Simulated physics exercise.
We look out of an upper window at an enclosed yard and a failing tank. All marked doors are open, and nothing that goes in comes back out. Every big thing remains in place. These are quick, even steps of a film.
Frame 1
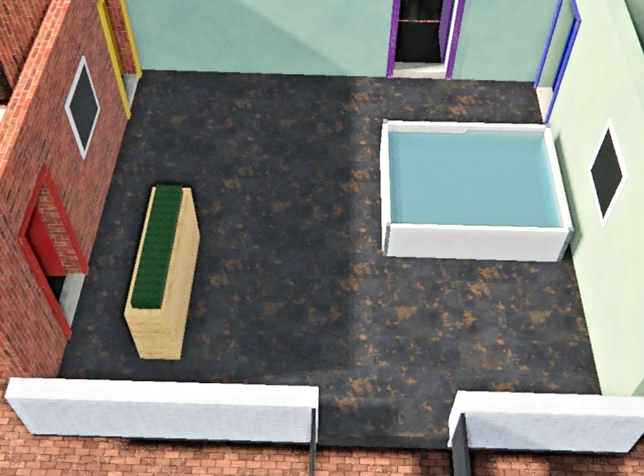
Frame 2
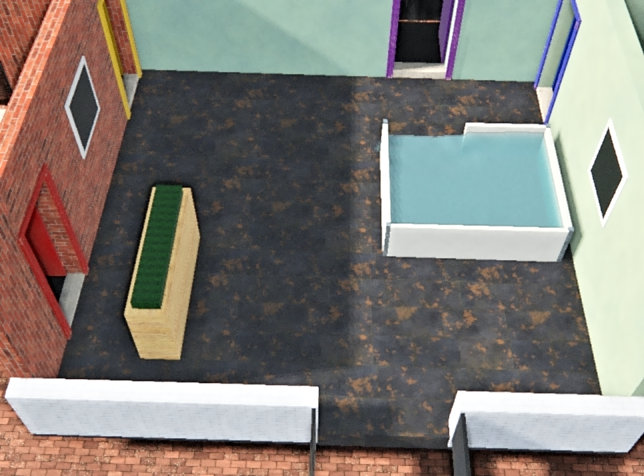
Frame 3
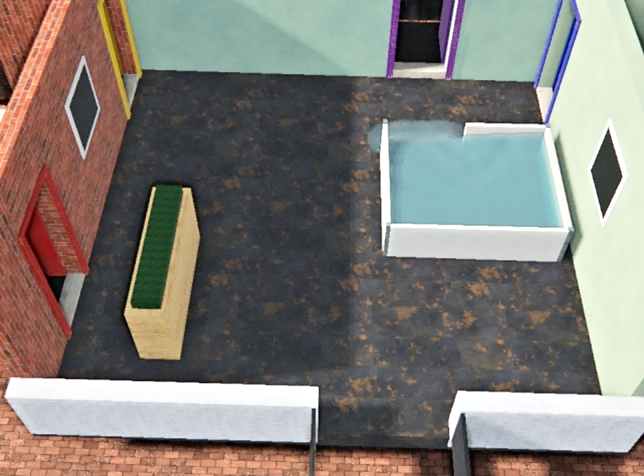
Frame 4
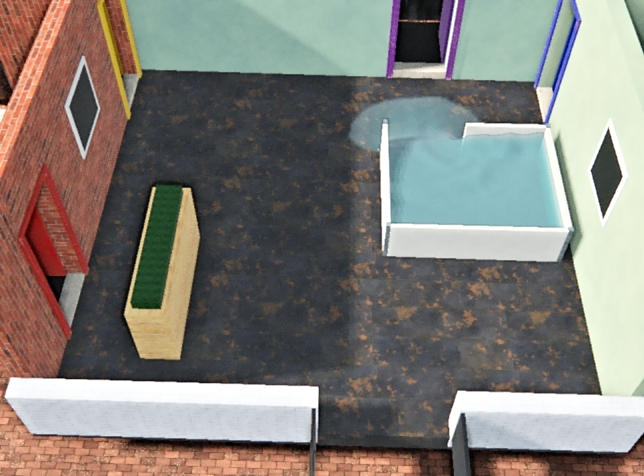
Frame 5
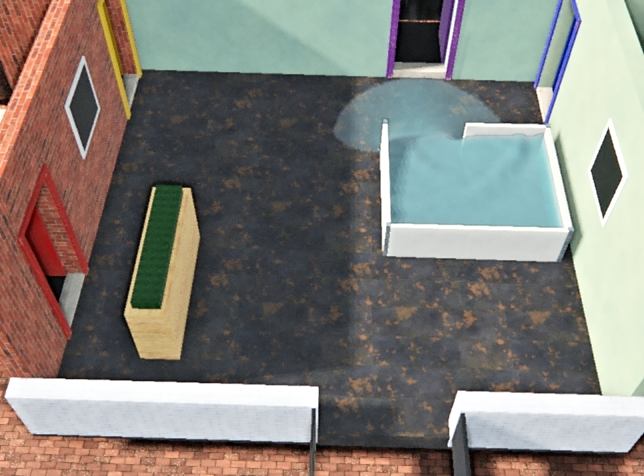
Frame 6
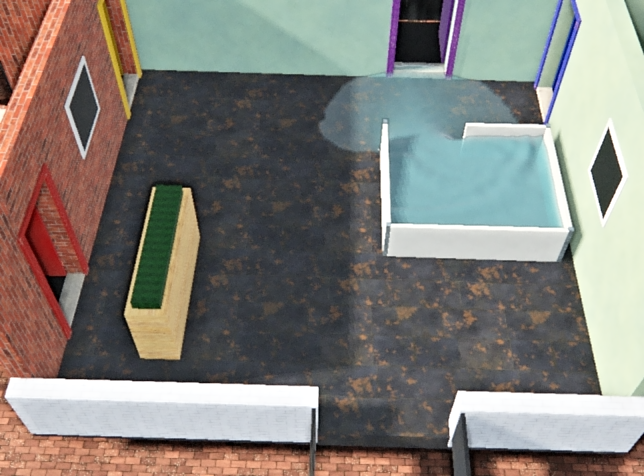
Walled yard with a white-sided tank losing part of its far wall, water pouring out and spreading across the dark floor behind it.
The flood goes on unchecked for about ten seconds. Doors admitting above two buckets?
My prediction: Purple door: Over two buckets; yellow door: Over two buckets; blue door: Over two buckets; red door: Two buckets or fewer.
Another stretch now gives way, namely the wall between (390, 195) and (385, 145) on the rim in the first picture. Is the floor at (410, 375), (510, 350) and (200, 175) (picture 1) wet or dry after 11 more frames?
Taken in turn they're unwetted, unwetted and swamped.
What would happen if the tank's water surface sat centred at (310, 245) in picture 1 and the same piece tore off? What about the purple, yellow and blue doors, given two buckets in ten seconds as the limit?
I reckon purple misses the mark, yellow breaks the limit, and blue breaks the limit.
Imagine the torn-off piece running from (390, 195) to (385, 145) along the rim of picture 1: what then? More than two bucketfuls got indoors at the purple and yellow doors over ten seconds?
Purple door: Under the line; yellow door: Over the line.
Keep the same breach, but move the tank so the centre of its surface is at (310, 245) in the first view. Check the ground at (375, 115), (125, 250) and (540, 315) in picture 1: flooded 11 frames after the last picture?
Taking the three spots in turn, I'd say drenched, then spared, then spared.
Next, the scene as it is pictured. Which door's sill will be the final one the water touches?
My answer: The one in red.
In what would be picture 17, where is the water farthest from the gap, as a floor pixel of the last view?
At roughly (173, 71).
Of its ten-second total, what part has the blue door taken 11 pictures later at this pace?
Some 5 per cent.
A moment on, water covers 15 % of the floor; the purple door over two buckets in, the yellow door not reached, the blue door wet at the sill, nothing in, the red door not reached.
Next, water covers 25 % of the floor; the purple door far over two buckets in, the yellow door not reached, the blue door under two buckets in, the red door not reached.
Then, water covers 35 % of the floor; the purple door far over two buckets in, the yellow door over two buckets in, the blue door over two buckets in, the red door not reached.
Later, water covers 55 % of the floor; the purple door far over two buckets in, the yellow door over two buckets in, the blue door far over two buckets in, the red door wet at the sill, nothing in.
In the end, water covers 85 % of the floor; the purple door far over two buckets in, the yellow door over two buckets in, the blue door far over two buckets in, the red door wet at the sill, nothing in.
